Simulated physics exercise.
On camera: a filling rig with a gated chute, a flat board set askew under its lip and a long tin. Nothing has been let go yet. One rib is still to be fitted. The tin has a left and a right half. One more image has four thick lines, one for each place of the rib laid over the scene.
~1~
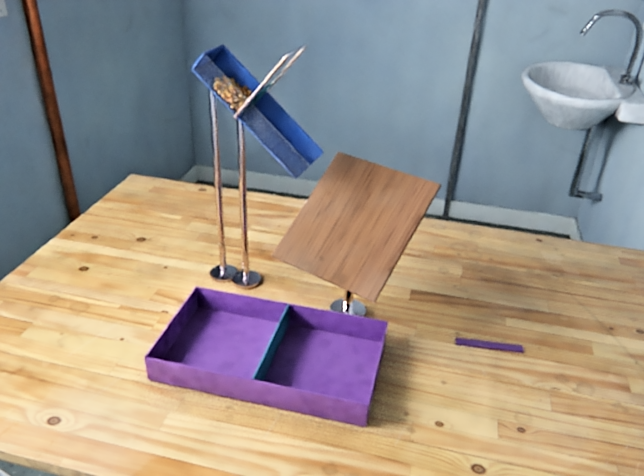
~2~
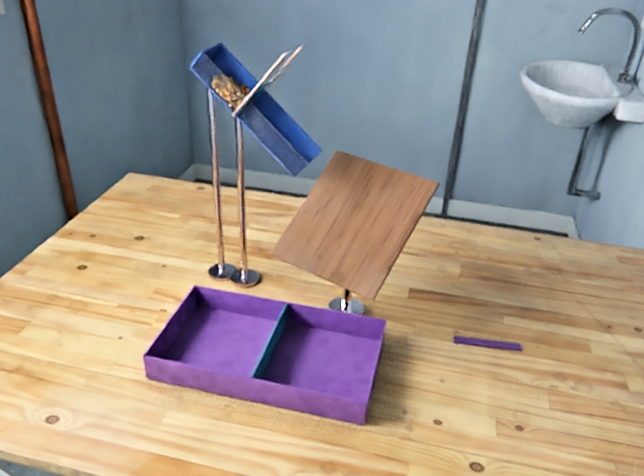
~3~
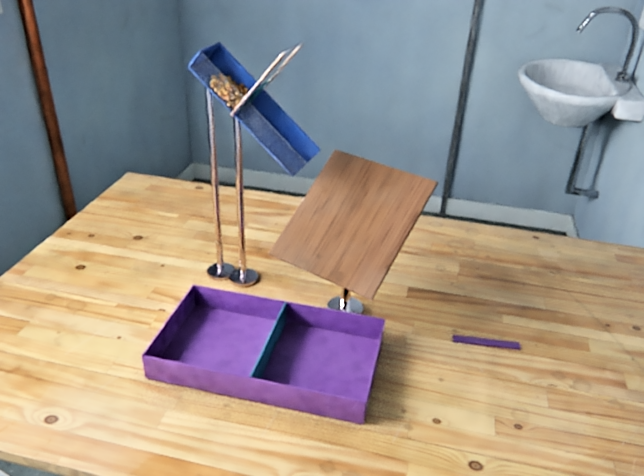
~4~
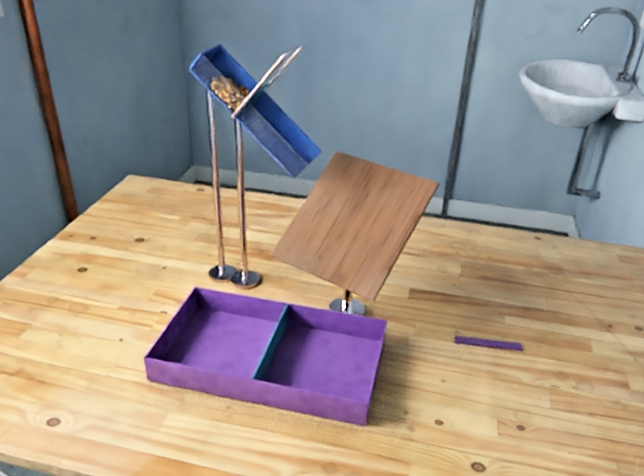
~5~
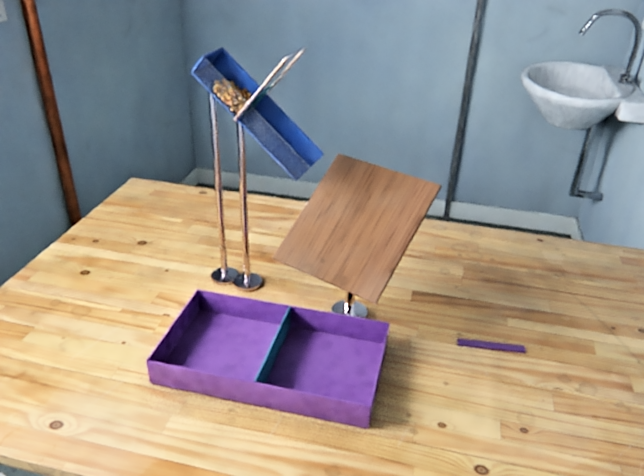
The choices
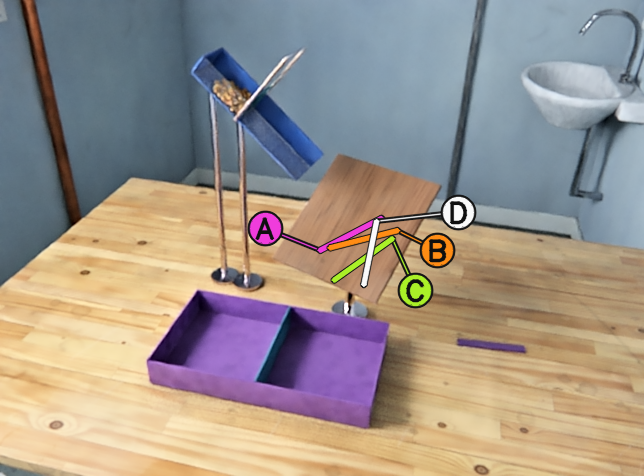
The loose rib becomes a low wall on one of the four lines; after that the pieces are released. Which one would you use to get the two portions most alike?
B works best here.
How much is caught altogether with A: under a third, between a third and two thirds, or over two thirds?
It is over two thirds.
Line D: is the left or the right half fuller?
Right.
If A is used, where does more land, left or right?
More lands on the left.
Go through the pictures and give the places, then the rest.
Load behind the gate near (237, 94), roasted chickpeas; lip of the chute near (304, 172), sloping fairly steeply, in the first picture.
Middle of the board near (353, 219), tilted fairly steeply; middle of its low edge near (318, 276); of its high edge near (385, 165), in the second picture.
Front corners of the tin near (142, 355) and (365, 402); front end of its middle wall near (250, 378); gate still shut near (258, 89), in the third picture.
Middle of the load near (235, 94); lip near (302, 171), in the fourth picture.
Middle of the load near (237, 97); lip near (304, 174), in the fifth picture.
On the marked copy, line A from (381, 218) to (320, 250); line B from (397, 230) to (330, 247); line C from (392, 238) to (334, 280); line D from (376, 221) to (363, 284).
With A, of what is caught, the bulk in the left half, a small share in the right.
With B, of what is caught, close to half in the left half, close to half in the right.
With C, of what is caught, a small share in the left half, the bulk in the right.
With D, of what is caught, a small share in the left half, the bulk in the right.
